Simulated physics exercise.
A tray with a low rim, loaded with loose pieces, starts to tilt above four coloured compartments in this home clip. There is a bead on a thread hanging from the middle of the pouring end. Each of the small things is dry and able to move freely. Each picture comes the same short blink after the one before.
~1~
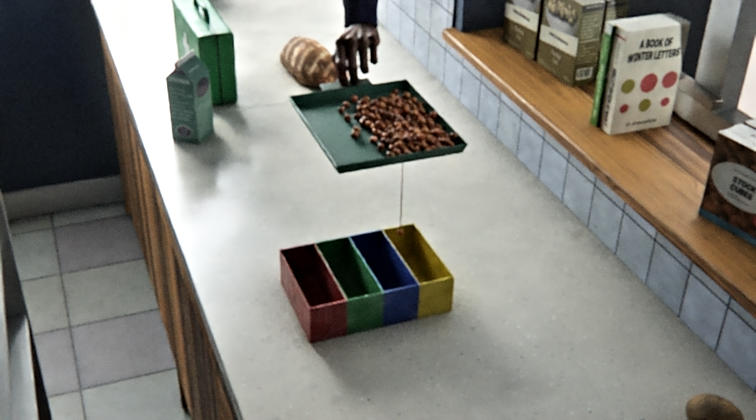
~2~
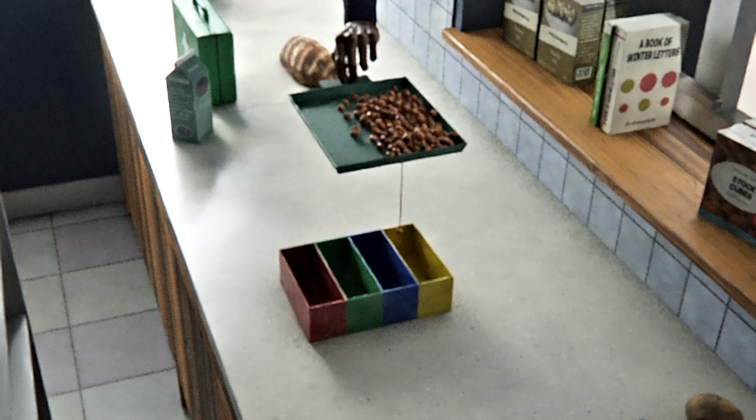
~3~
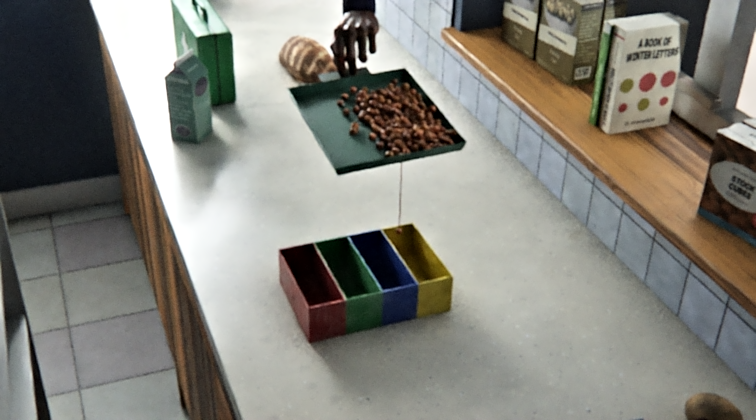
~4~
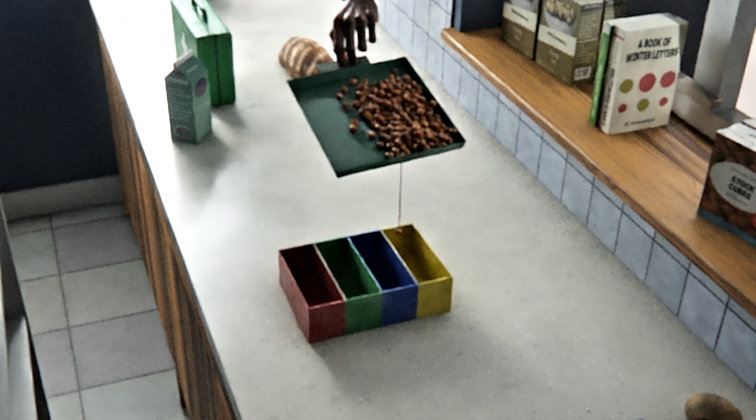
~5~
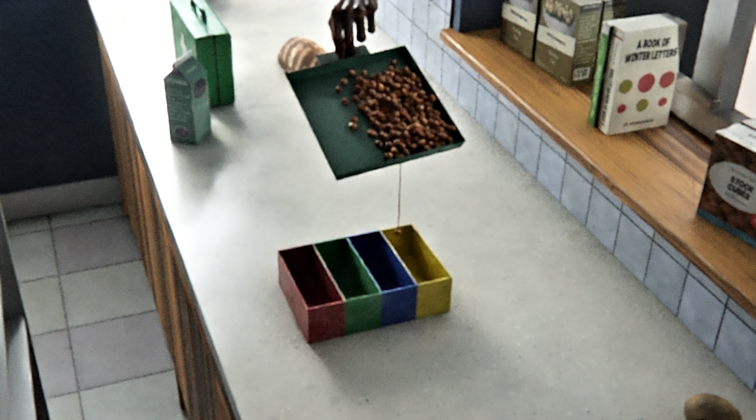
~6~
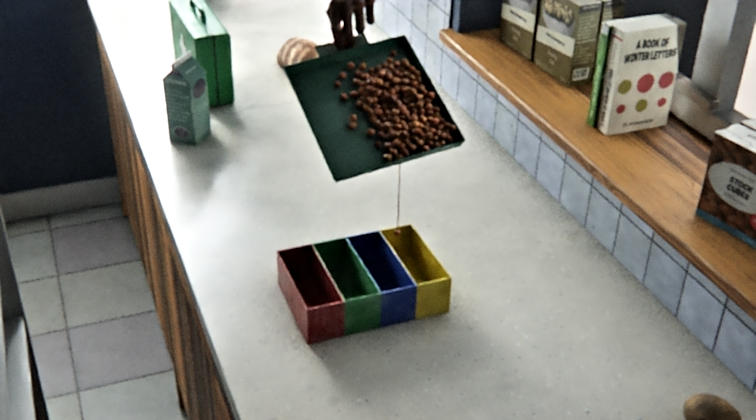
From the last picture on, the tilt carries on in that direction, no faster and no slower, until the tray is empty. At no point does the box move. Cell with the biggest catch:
Green.
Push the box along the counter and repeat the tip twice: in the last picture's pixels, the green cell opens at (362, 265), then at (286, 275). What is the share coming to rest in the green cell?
40, then 0 %.
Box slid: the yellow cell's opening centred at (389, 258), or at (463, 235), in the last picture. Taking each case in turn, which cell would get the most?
The first position gives the blue one, and the second gives the red cell.
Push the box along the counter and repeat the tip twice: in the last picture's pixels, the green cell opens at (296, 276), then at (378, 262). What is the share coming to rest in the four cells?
About 80% and about 90%.
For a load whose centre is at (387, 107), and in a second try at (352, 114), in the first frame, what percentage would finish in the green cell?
First case around 50 %, second case around 50 %.
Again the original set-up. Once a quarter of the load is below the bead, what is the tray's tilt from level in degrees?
My estimate is some 85 degrees.
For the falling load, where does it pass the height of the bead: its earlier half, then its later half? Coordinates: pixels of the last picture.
Around (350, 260), followed by around (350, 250).
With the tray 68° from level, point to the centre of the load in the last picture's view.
The load is centred near (373, 153).
Soon after the last picture, tray tipped steeply; most on the tray; a stray few in the green cell; a stray few in the red cell; a stray few in the yellow cell; about a quarter falling or outside the box.
A little later, tray tipped past a quarter turn; a stray few on the tray; about half in the green cell; about a quarter in the blue cell; a small part in the yellow cell; a small part in the red cell; about a quarter falling or outside the box.
Later still, tray tipped past a quarter turn; about half in the green cell; about a quarter in the blue cell; a small part in the yellow cell; a small part in the red cell; a small part falling or outside the box.
At rest, tray tipped past a quarter turn; about half in the green cell; about a quarter in the blue cell; a small part in the yellow cell; a small part in the red cell; a small part outside the box.
